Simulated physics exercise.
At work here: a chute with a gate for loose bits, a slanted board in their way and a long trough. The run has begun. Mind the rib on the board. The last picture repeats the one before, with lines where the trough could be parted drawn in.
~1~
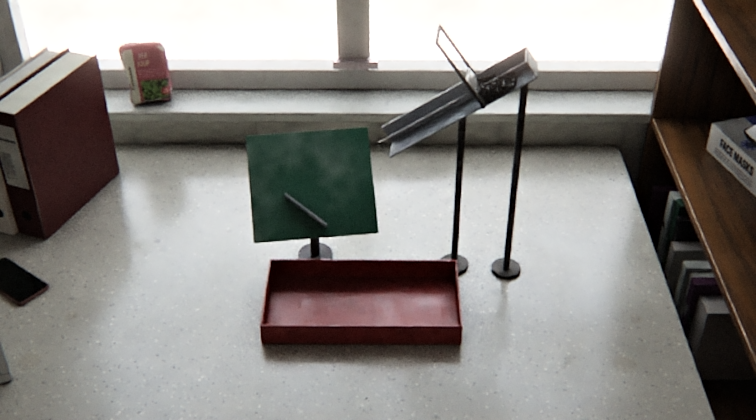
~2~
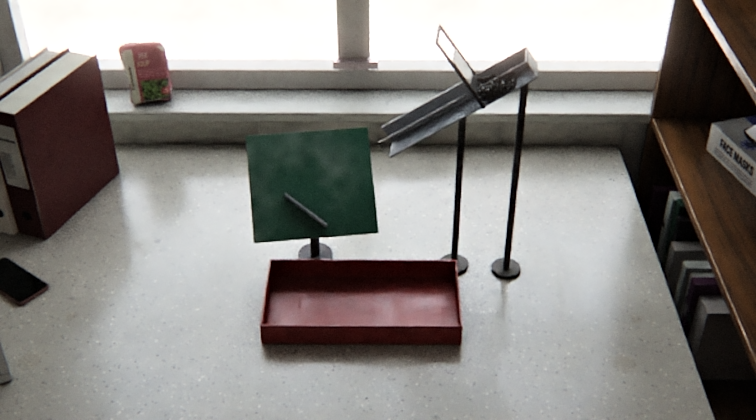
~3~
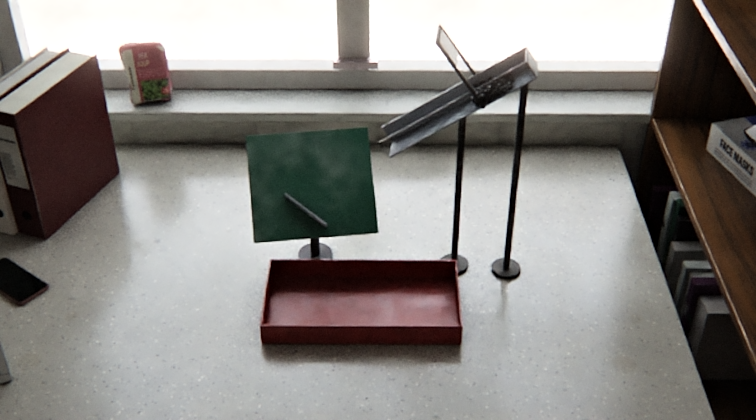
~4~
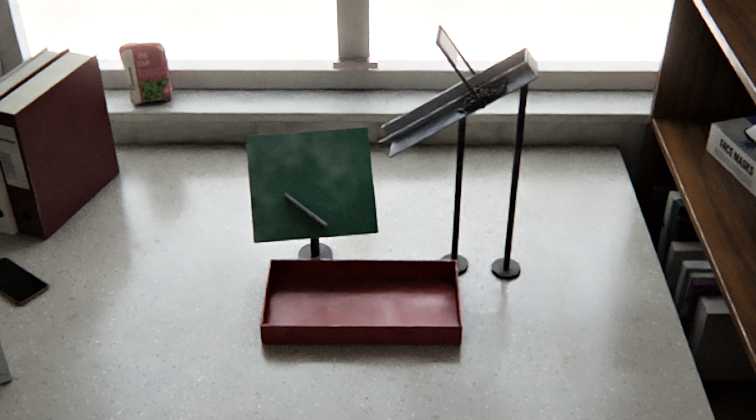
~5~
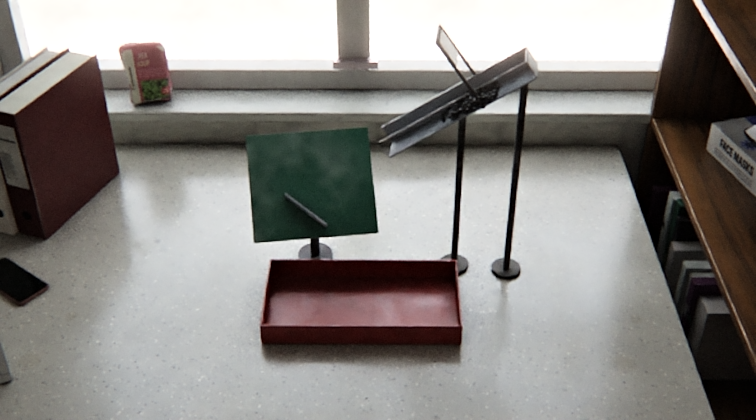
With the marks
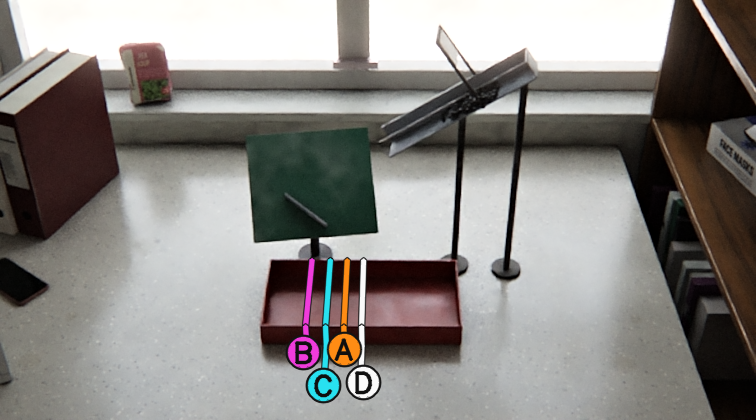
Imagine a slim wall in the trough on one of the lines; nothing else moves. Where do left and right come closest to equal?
A works best here.
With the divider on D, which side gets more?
More lands on the left.
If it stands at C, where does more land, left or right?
Right.
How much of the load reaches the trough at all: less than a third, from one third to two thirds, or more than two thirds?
More than two thirds.
On the marked copy, line A crosses the front rim at (343, 325); line B crosses the front rim at (305, 325); line C crosses the front rim at (325, 325); line D crosses the front rim at (361, 325).
With A, of what is caught, roughly two thirds on the left of the divider, roughly a third on the right.
With B, of what is caught, just a few on the left of the divider, almost all on the right.
With C, of what is caught, about a tenth on the left of the divider, the larger part on the right.
With D, of what is caught, every piece on the left of the divider, not one piece on the right.
